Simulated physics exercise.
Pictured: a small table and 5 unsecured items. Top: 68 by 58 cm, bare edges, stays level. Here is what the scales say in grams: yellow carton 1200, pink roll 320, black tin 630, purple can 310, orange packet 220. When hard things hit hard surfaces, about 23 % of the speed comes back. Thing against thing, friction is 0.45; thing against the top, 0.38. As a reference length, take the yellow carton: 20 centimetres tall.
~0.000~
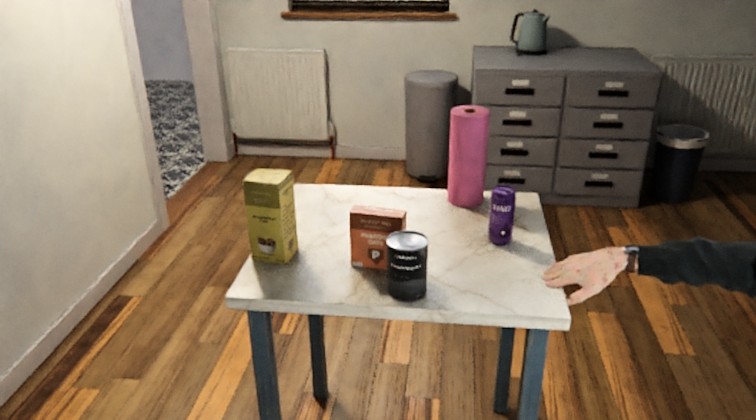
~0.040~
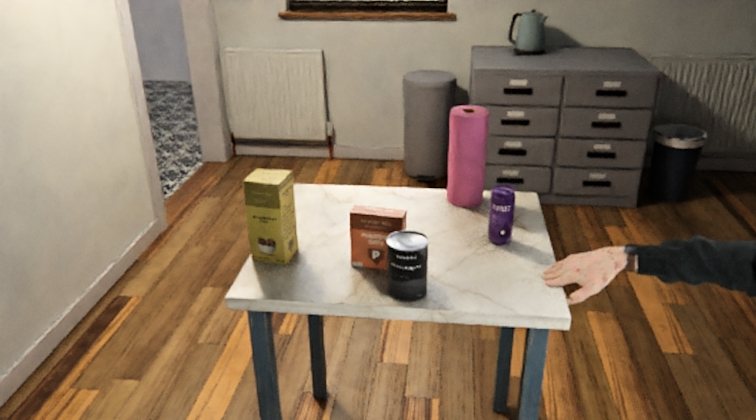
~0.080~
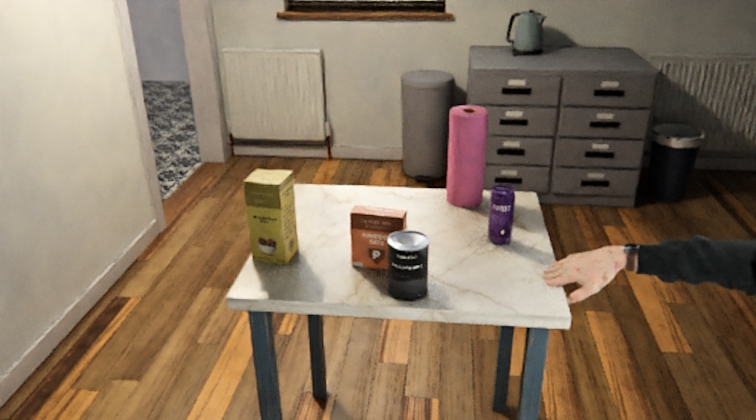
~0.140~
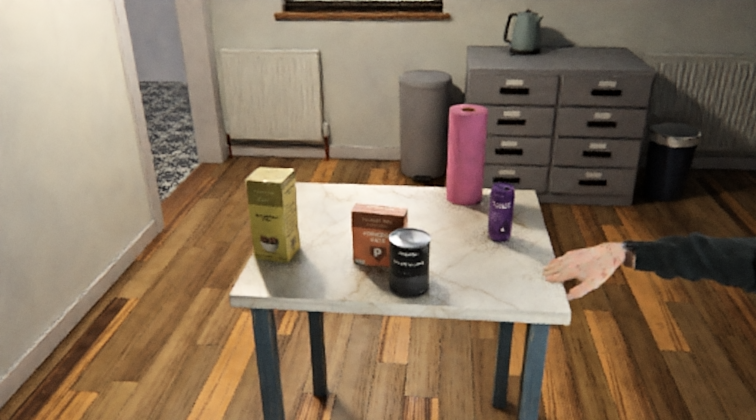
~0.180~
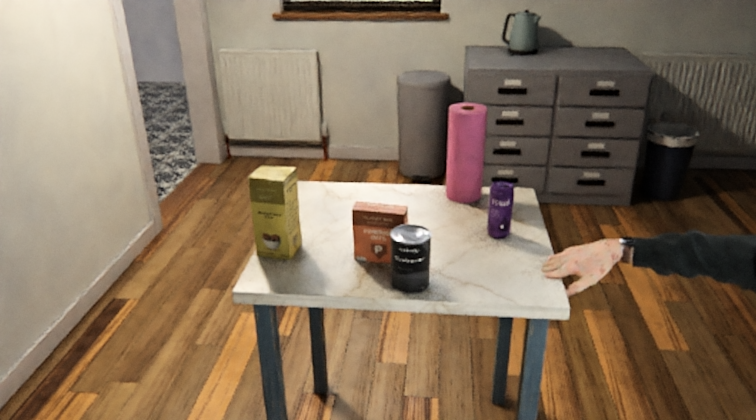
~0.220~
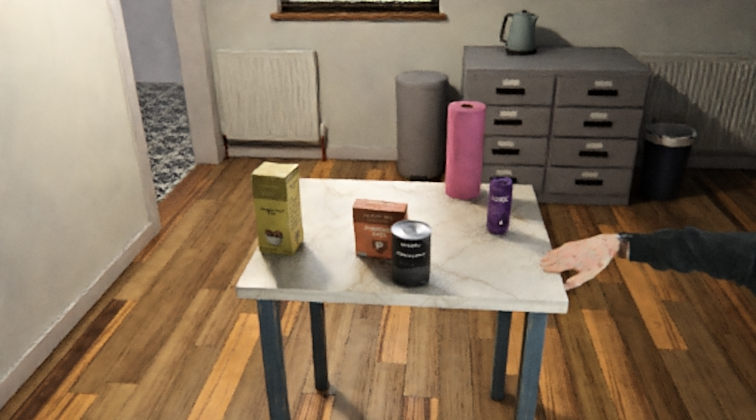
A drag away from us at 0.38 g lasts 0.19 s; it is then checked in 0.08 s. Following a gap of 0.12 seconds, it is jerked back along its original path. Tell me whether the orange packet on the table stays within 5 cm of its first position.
Relocates.
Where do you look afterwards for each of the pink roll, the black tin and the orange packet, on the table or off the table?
Pink roll: Goes out of bounds; black tin: Stays in bounds; orange packet: Stays in bounds.
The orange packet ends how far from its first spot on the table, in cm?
Displacement: Approx. 13 cm.
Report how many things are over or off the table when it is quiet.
2 of them.
By 0.42 s, table shifted 9 cm; orange packet tilted 18° near (386, 214); pink roll tilted 12°; purple can 4 cm from its spot.
By 0.72 s, pink roll now off the table; orange packet on its side near (391, 231); purple can 2 cm from its spot.
By 0.82 s, orange packet on its side near (391, 232).
By 1.12 s, orange packet resting near (391, 232).
When it is over (1.4 s), off the table, pink roll; lying over on the table, orange packet; the other 3 within 5 cm of the start. End places, in pixels of the last picture, orange packet near (391, 232).
